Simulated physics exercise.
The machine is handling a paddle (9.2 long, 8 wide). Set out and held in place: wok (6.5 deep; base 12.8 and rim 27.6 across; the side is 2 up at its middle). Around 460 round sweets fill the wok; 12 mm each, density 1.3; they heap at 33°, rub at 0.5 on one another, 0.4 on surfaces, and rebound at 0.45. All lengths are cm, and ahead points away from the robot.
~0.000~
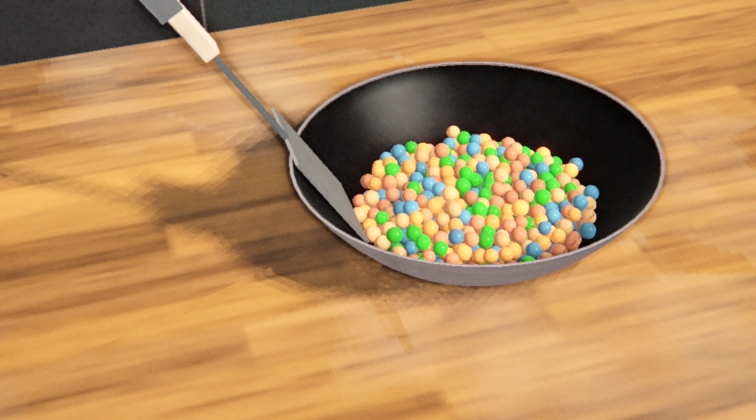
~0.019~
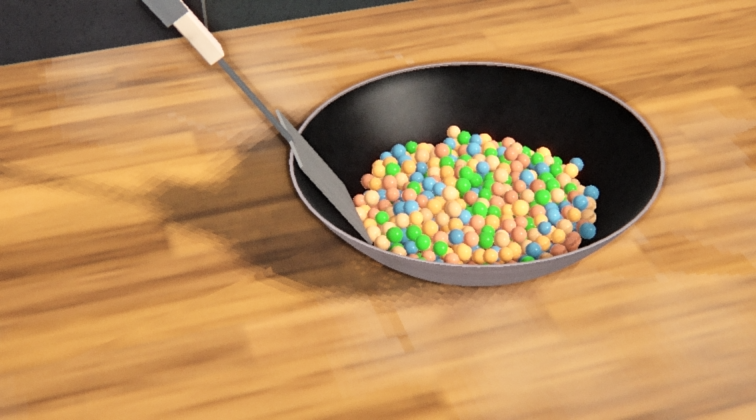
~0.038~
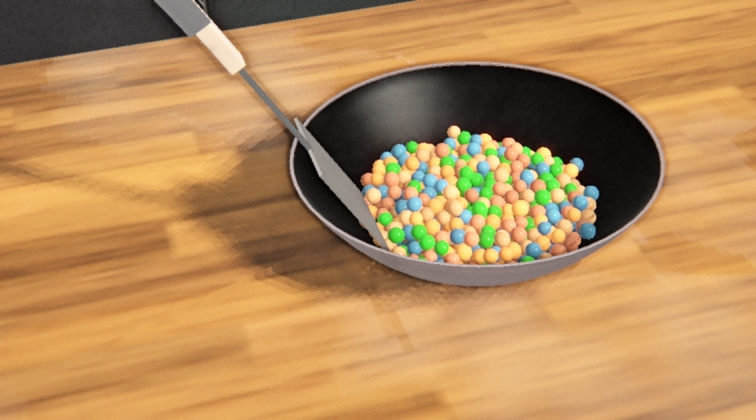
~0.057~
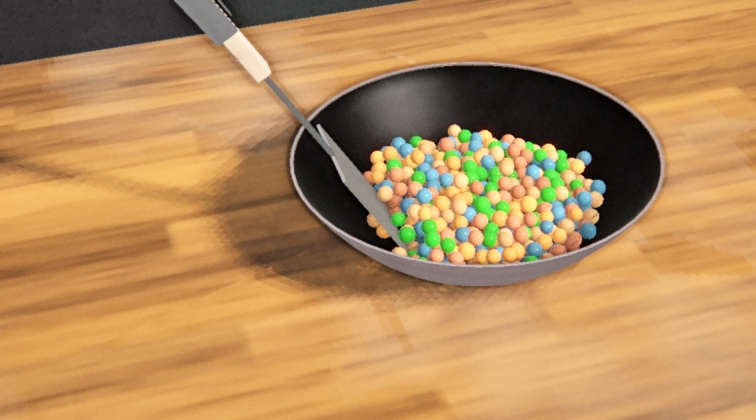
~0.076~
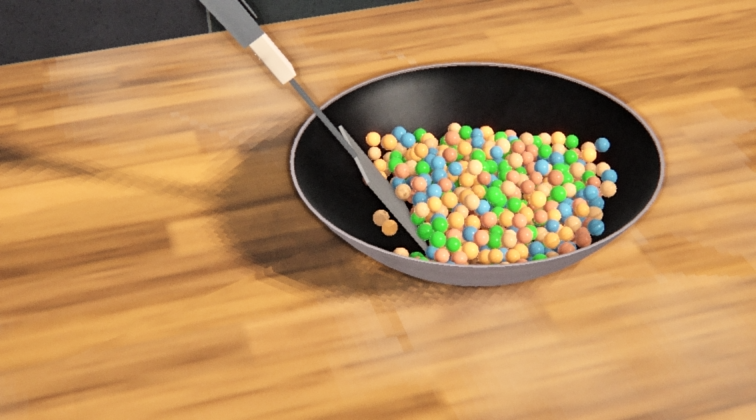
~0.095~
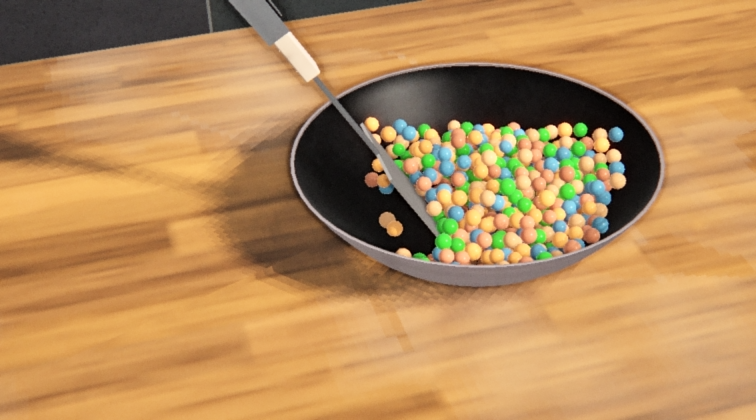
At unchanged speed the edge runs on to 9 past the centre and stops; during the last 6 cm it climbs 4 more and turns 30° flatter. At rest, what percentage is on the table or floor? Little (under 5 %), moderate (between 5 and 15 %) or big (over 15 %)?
On the table or floor the share is big, over 15 %.
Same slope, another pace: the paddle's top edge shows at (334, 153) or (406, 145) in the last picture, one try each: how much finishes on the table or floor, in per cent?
About 5 and 30 per cent.
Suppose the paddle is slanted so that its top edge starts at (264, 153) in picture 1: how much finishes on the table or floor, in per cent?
Some 20 per cent.
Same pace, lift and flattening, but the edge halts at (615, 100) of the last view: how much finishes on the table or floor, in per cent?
About 40 per cent.
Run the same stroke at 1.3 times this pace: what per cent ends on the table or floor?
About 30 per cent.
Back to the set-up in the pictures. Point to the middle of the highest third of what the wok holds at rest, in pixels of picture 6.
Near (567, 180).
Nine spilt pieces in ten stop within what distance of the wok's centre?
About 45 cm.
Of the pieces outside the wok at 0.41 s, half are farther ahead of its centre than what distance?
Roughly 20 cm.
After 0.14 s, sloping 59°, highest piece 7 above the table; 456 in the wok.
After 0.19 s, sloping 48°, highest piece 7 above the table; 456 in the wok.
After 0.41 s, sloping 29°, highest piece 15 above the table; 330 in the wok, 47 on the table or floor, 79 on the blade or in flight.
After 1.46 s, sloping 29°, highest piece 6 above the table; 330 in the wok, 126 on the table or floor.
In the end, 330 in the wok, 126 on the table or floor. That is 28 % on the table or floor.
